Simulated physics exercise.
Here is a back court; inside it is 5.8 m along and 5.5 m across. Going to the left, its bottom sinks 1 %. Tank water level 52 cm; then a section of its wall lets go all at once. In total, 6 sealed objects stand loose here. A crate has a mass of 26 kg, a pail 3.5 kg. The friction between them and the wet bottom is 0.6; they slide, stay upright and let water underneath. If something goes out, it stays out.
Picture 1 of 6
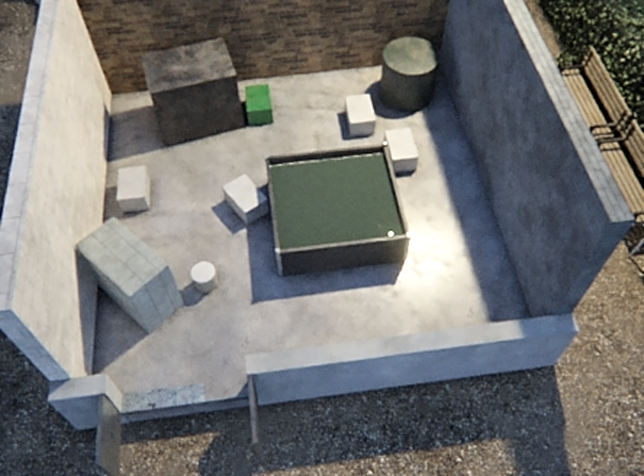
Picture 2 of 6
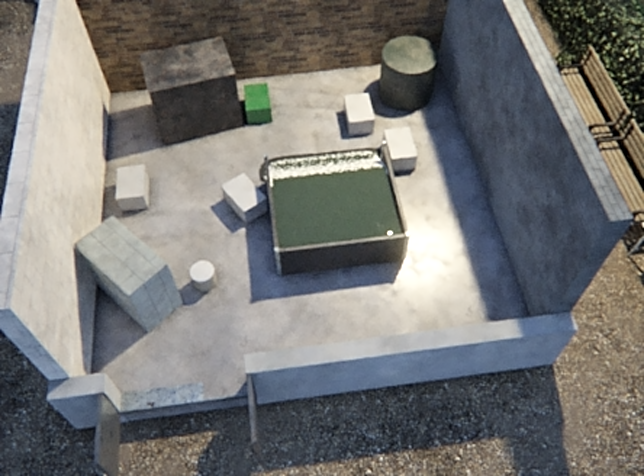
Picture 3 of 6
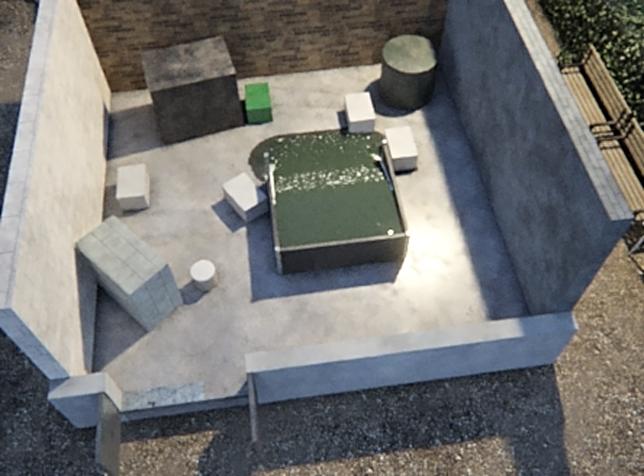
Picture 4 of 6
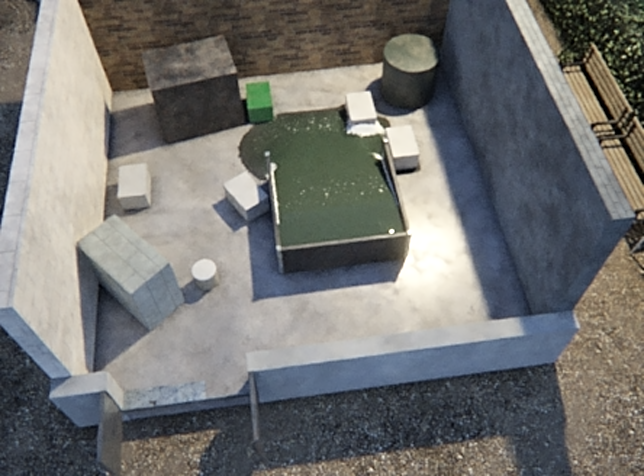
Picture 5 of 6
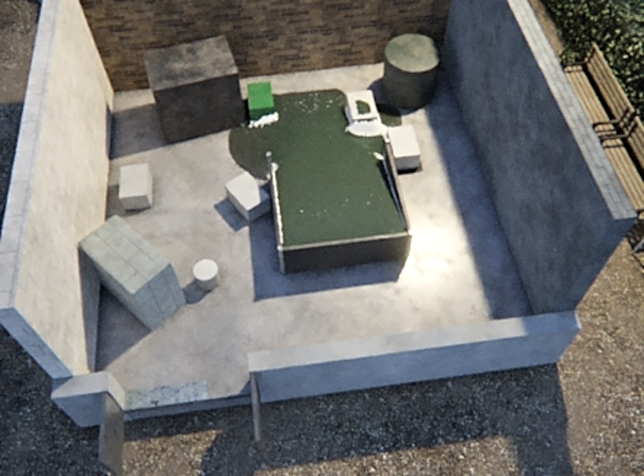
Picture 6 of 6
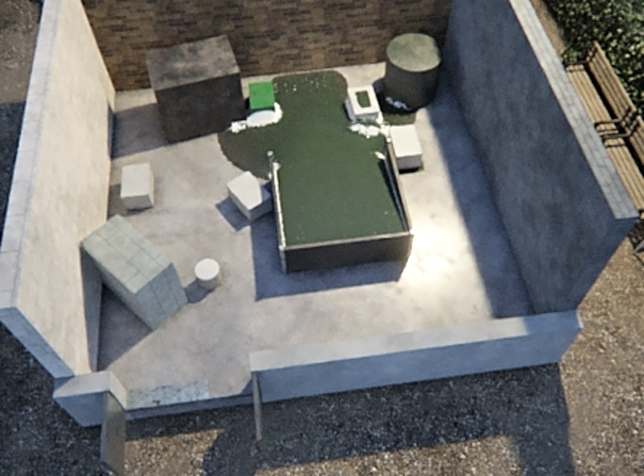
Dark green water pouring from the back of a square tank, spreading across a walled court floor and around pale blocks and a green crate.
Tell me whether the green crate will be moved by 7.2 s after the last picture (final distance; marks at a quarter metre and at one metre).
Prediction - the green crate is displaced a little.
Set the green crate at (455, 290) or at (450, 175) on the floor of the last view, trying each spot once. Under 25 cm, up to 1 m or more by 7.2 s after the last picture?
One after the other: It stays more or less still, and then it stays more or less still.
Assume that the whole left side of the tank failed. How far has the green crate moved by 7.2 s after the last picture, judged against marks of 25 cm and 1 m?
So, for the green crate: It holds steady.
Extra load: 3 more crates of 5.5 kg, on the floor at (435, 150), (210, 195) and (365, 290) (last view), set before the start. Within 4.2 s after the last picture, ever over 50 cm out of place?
Answers, first to last: Exceeding, exceeding, not exceeding.
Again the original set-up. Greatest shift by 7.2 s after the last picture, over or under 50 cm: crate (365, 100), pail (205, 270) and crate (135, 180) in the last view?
Beyond the limit, then beyond the limit, then within the limit.
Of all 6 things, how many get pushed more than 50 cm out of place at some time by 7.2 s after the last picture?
Total: 3.
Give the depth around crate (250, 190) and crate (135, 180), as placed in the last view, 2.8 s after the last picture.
0 and 4 cm.
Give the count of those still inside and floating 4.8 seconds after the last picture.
That would be 0 of them.
Then, 0.9 s after the last picture the green crate is near (252, 73), 0.5 m from its start, afloat; 0 of 6 are out; 2 afloat.
Then, 2.8 s after the last picture the green crate is near (246, 75), 0.5 m from its start, afloat; 0 of 6 are out; 2 afloat.
Then, 4.8 s after the last picture the green crate is near (248, 77), 0.5 m from its start, aground; 0 of 6 are out; 0 afloat.
Then, 7.2 s after the last picture the green crate is near (248, 77), 0.5 m from its start, aground; 0 of 6 are out; 1 afloat.
